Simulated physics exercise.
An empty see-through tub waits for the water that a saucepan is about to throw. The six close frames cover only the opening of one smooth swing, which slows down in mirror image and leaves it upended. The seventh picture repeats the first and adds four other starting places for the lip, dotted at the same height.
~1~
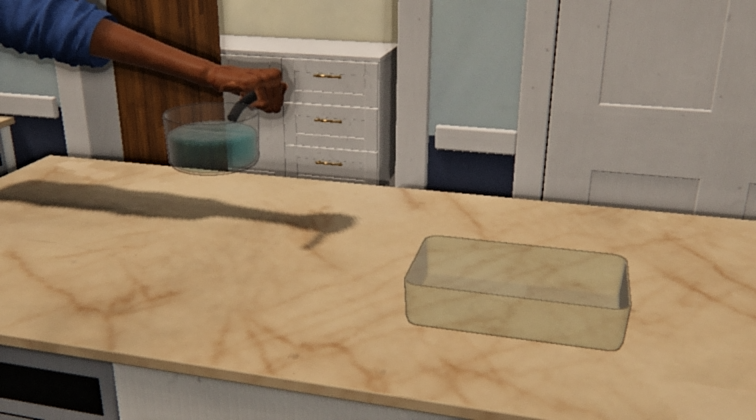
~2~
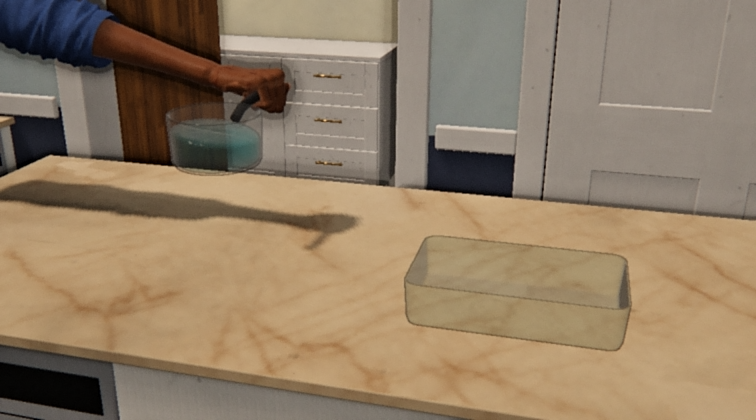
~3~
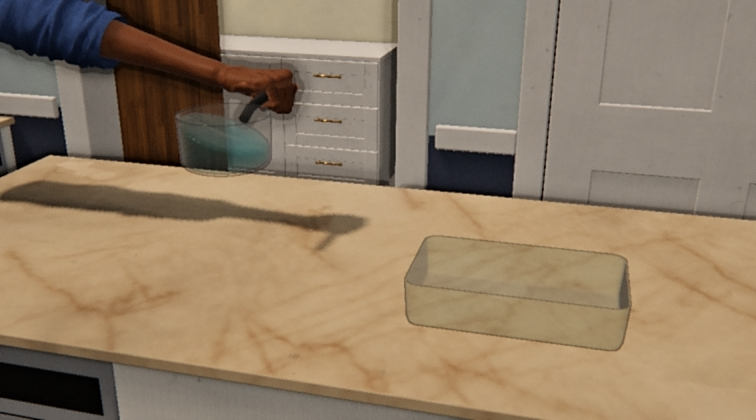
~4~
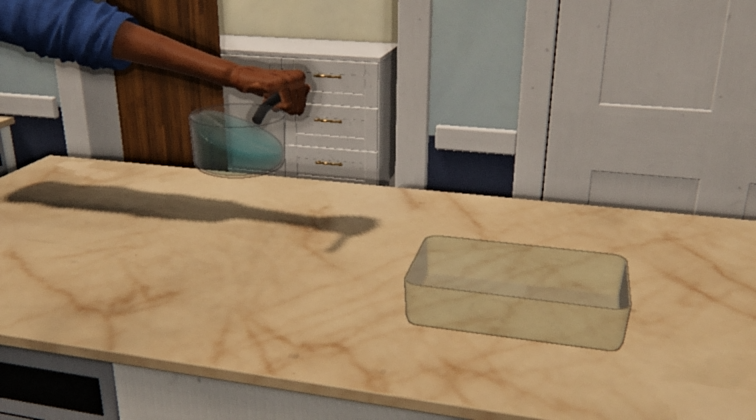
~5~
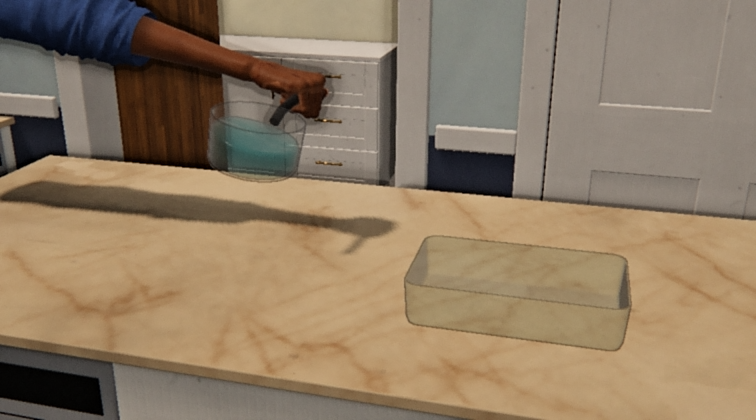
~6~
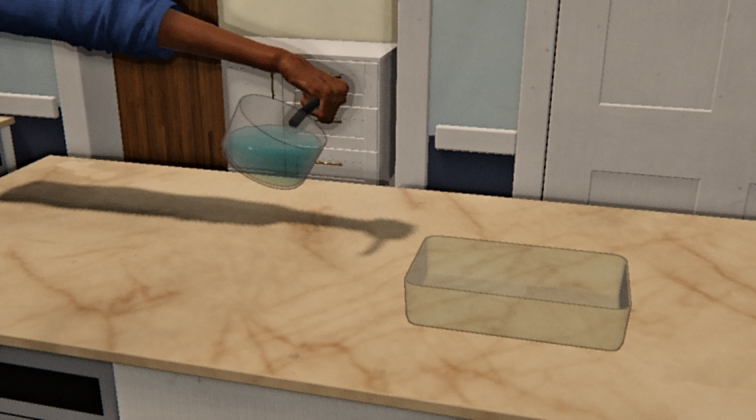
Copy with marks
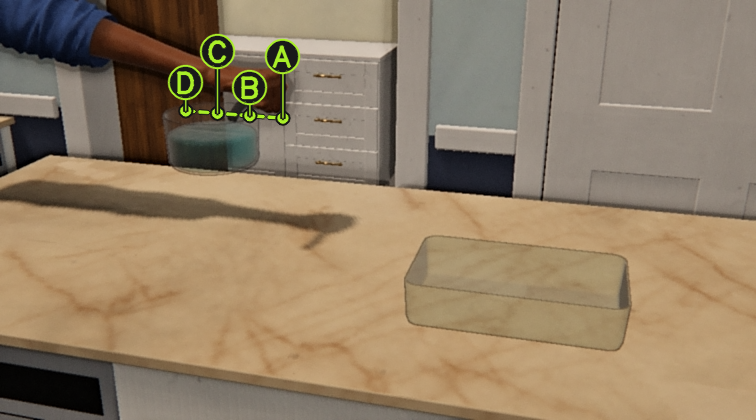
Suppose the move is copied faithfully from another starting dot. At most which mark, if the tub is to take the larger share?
Take A.
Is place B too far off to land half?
Yes, that goes wrong.
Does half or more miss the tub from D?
Yes, it does.
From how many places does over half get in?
One of them.
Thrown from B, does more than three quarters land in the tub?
No.
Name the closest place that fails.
It is B.
On the marked copy, A at (282, 118); B at (249, 115); C at (217, 113); D at (185, 110).
Choosing A, about 67 % lands in the tub, 22 % falls short and 11 % goes beside or beyond.
Choosing B, about 27 % lands in the tub, 69 % falls short and 4 % goes beside or beyond.
Choosing C, about 0 % lands in the tub, 99 % falls short.
Choosing D, about 0 % lands in the tub, 100 % falls short.
